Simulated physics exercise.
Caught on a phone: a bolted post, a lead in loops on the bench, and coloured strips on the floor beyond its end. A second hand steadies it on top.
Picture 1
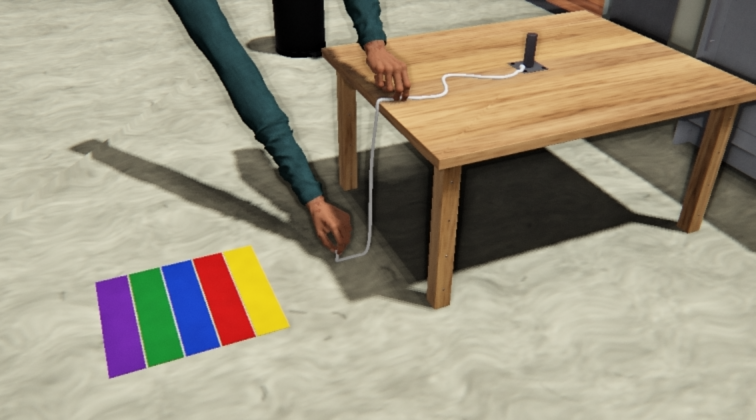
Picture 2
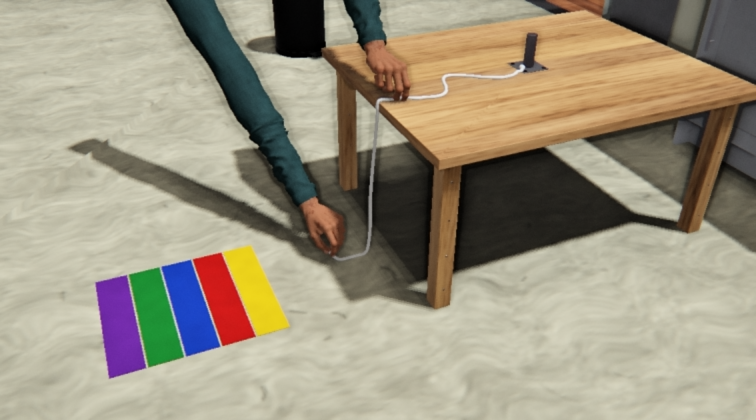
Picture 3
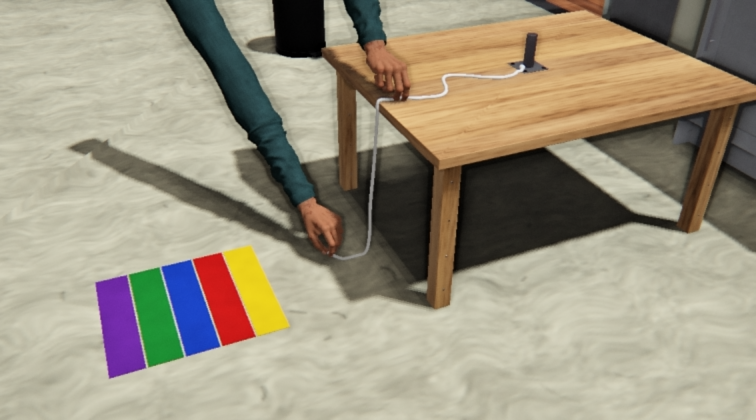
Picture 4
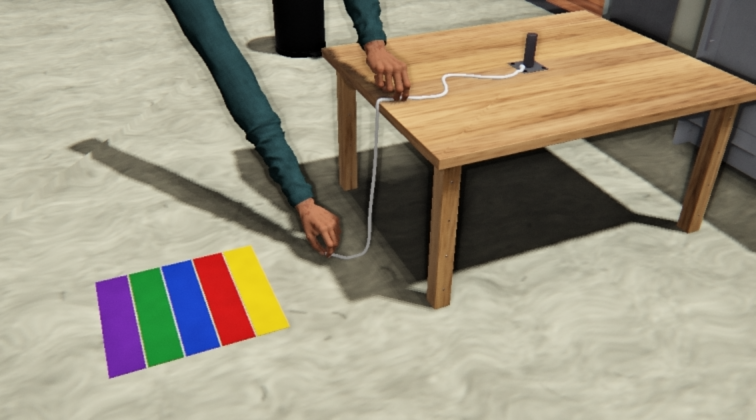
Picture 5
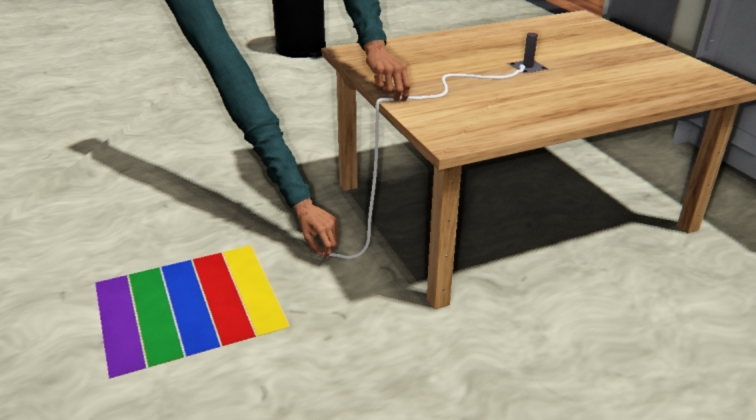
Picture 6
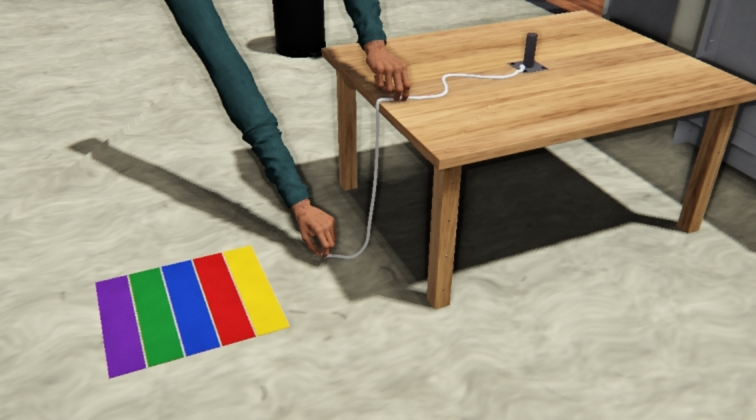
The video shows one hand resting on a white cord at the edge of a wooden table while the other holds its hanging end near the floor and moves it slightly left, toward five coloured strips that stay still.
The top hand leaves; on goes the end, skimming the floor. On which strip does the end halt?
It gets as far as the blue strip.
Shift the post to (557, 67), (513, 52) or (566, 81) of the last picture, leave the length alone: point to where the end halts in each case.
Try by try, around (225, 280), (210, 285) and (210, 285).
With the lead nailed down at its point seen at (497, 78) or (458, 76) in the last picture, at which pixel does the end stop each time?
In that order: (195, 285) and (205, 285).
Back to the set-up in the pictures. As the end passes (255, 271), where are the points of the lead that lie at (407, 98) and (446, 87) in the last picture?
The first at (375, 112), the second at (419, 90).
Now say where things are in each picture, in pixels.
End (337, 251); yellow (266, 315); red (233, 324); blue (198, 334); green (162, 344); purple (124, 354), in the first picture.
End (330, 252); lead through (511, 76) (445, 77) (425, 98) (377, 123) (371, 184) (369, 241), in the second picture.
End (328, 253), in the third picture.
End (326, 253); lead through (511, 76) (445, 77) (425, 98) (377, 123) (373, 183) (369, 241), in the fourth picture.
End (324, 254), in the fifth picture.
End (322, 254); lead through (511, 76) (445, 77) (425, 98) (378, 123) (375, 183) (367, 241), in the sixth picture.
Soon after, end near (255, 271); over yellow.
Then, end near (214, 282); over red.
At full stretch, end near (188, 288); over blue. The blue one.
